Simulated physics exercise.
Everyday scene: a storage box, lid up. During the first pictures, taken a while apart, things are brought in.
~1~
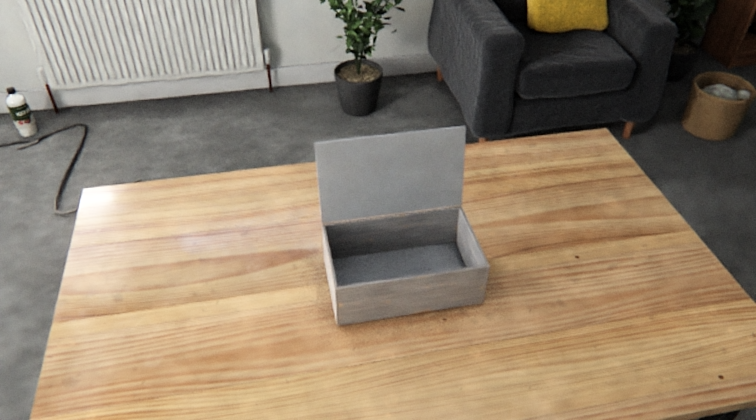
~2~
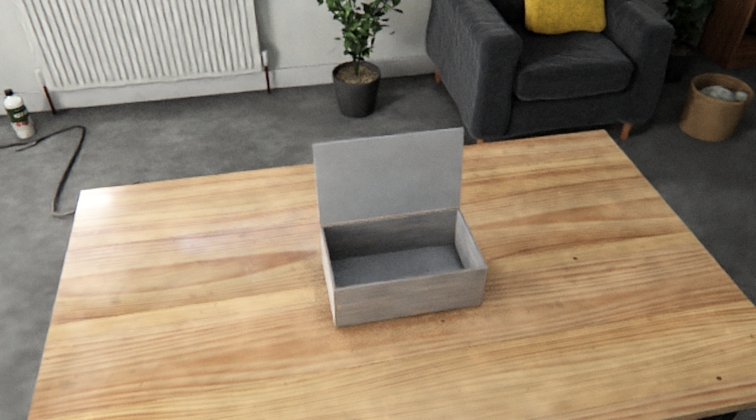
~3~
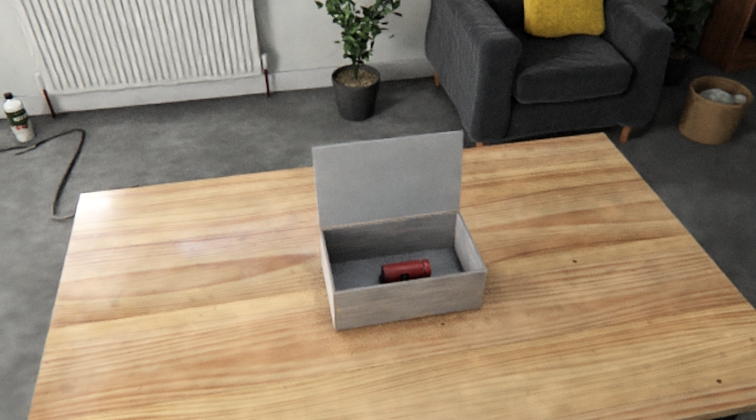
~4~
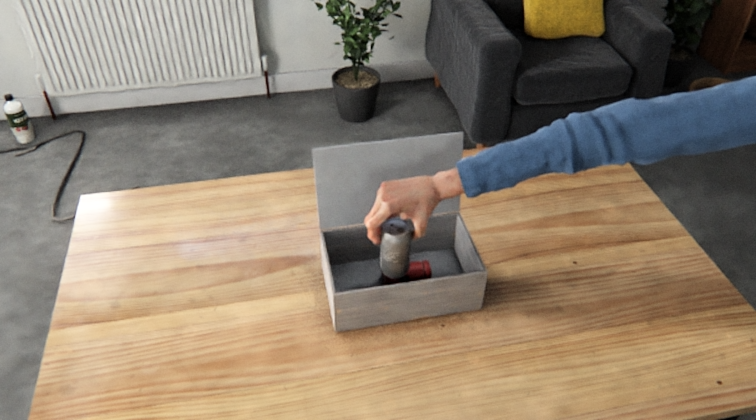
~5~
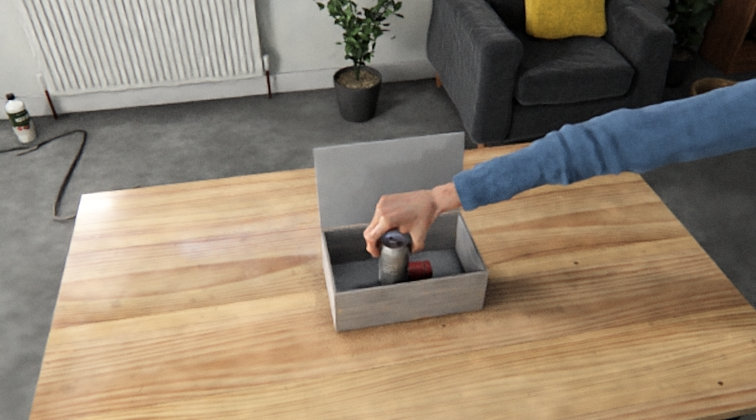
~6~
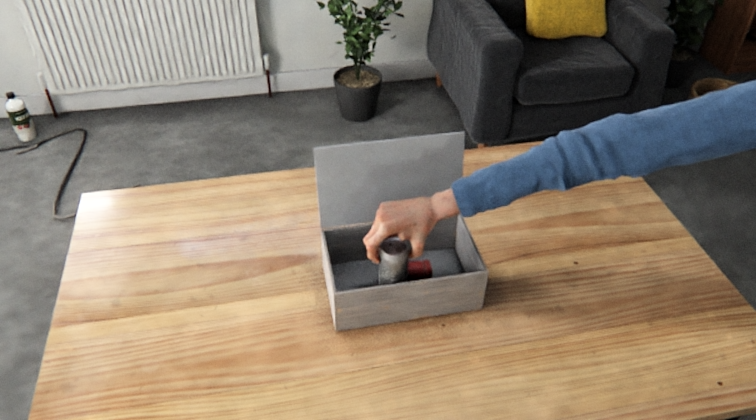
Open grey box on a wooden table, empty then holding a red cylinder, as a blue-sleeved arm lowers a grey can inside.
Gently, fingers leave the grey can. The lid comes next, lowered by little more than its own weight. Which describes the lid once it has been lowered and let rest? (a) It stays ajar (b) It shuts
It stays ajar.
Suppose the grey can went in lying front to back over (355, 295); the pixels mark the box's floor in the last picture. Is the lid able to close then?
Then the lid does shut, as it turns out.
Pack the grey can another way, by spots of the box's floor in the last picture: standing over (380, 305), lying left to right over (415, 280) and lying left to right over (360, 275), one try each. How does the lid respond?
In the first case it is held up; in the second case it closes; in the third case it shuts flat.
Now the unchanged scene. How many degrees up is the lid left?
Lid angle from rim - close to 8°.
Then, 1.40 s past the last view, lid 74° above the rim; grey can displaced about its own width near (393, 283).
Then, 1.80 s past the last view, lid 33° above the rim; grey can displaced about its own width near (393, 283).
Finally, lid 8° above the rim; moved from the start, grey can; red shaker still in place. Final places as the last picture's camera would see them, grey can near (393, 283).
